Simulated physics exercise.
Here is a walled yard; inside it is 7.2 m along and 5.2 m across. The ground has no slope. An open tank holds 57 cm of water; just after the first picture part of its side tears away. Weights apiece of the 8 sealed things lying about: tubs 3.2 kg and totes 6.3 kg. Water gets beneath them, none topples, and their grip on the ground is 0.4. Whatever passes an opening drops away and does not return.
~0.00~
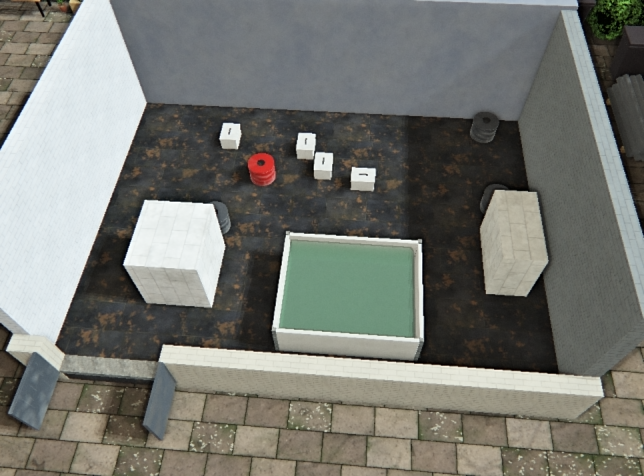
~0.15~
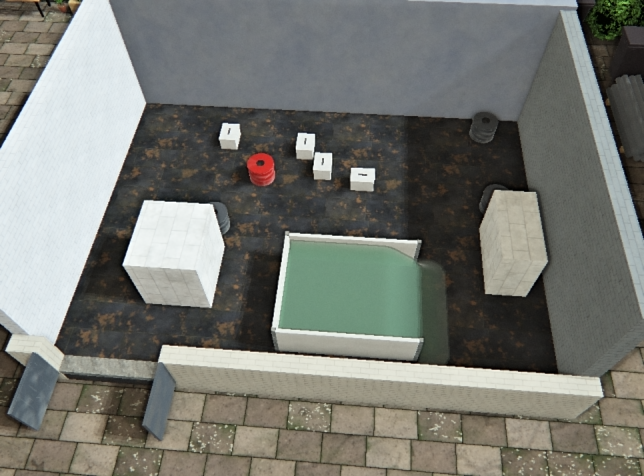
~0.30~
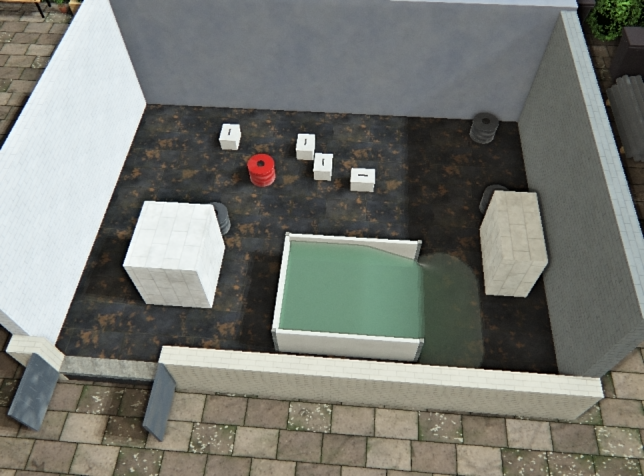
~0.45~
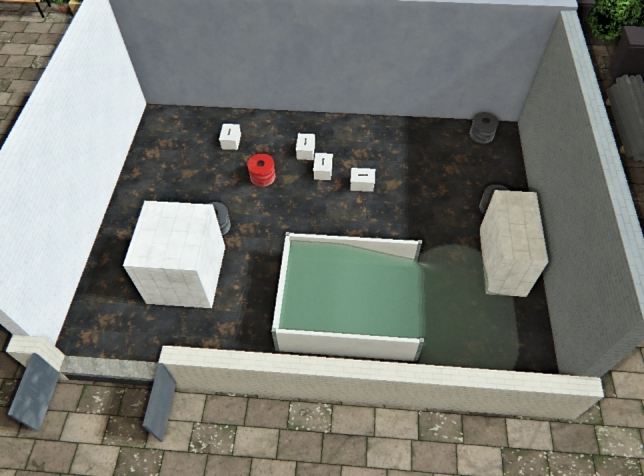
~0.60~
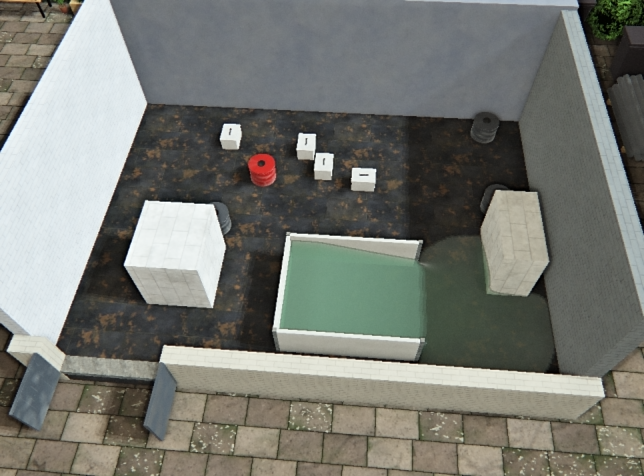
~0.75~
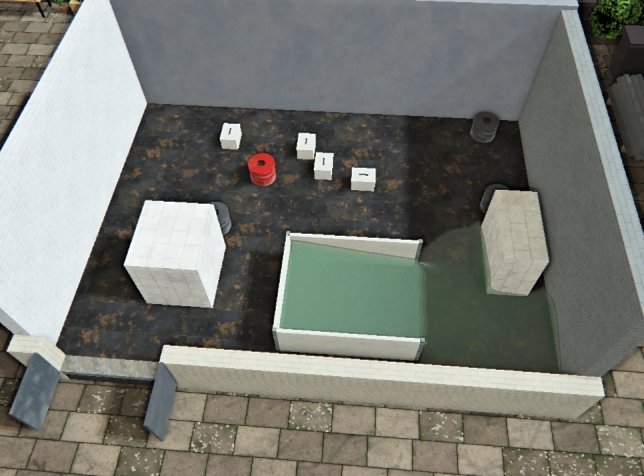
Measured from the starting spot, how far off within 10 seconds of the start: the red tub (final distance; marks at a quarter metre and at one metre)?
The red tub slides a little.
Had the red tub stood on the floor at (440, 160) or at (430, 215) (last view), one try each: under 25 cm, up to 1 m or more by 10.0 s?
In that order: It ends far away; it travels far.
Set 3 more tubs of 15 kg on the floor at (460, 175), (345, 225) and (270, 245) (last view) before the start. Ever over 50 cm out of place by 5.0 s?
In that order: Past it, under, short of it.
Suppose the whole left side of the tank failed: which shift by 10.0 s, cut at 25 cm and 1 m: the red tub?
In that case the red tub travels far.
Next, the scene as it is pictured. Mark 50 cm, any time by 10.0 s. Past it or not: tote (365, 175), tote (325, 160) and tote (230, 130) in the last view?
In that order: Less, under, more.
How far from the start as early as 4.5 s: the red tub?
About 0 cm.
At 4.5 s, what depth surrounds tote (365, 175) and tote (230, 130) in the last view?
Roughly 3 and 0 cm.
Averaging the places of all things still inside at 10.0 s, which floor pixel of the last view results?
Near (271, 188).
After 2.0 s the red tub is near (261, 163), 0.0 m from its start, aground; 0 of 8 are out; 1 afloat.
After 4.5 s the red tub is near (261, 163), 0.0 m from its start, aground; 0 of 8 are out; 2 afloat.
After 7.0 s the red tub is near (231, 179), 0.6 m from its start, aground; 0 of 8 are out; 2 afloat.
After 10.0 s the red tub is near (225, 185), 0.7 m from its start, aground; 0 of 8 are out; 3 afloat.
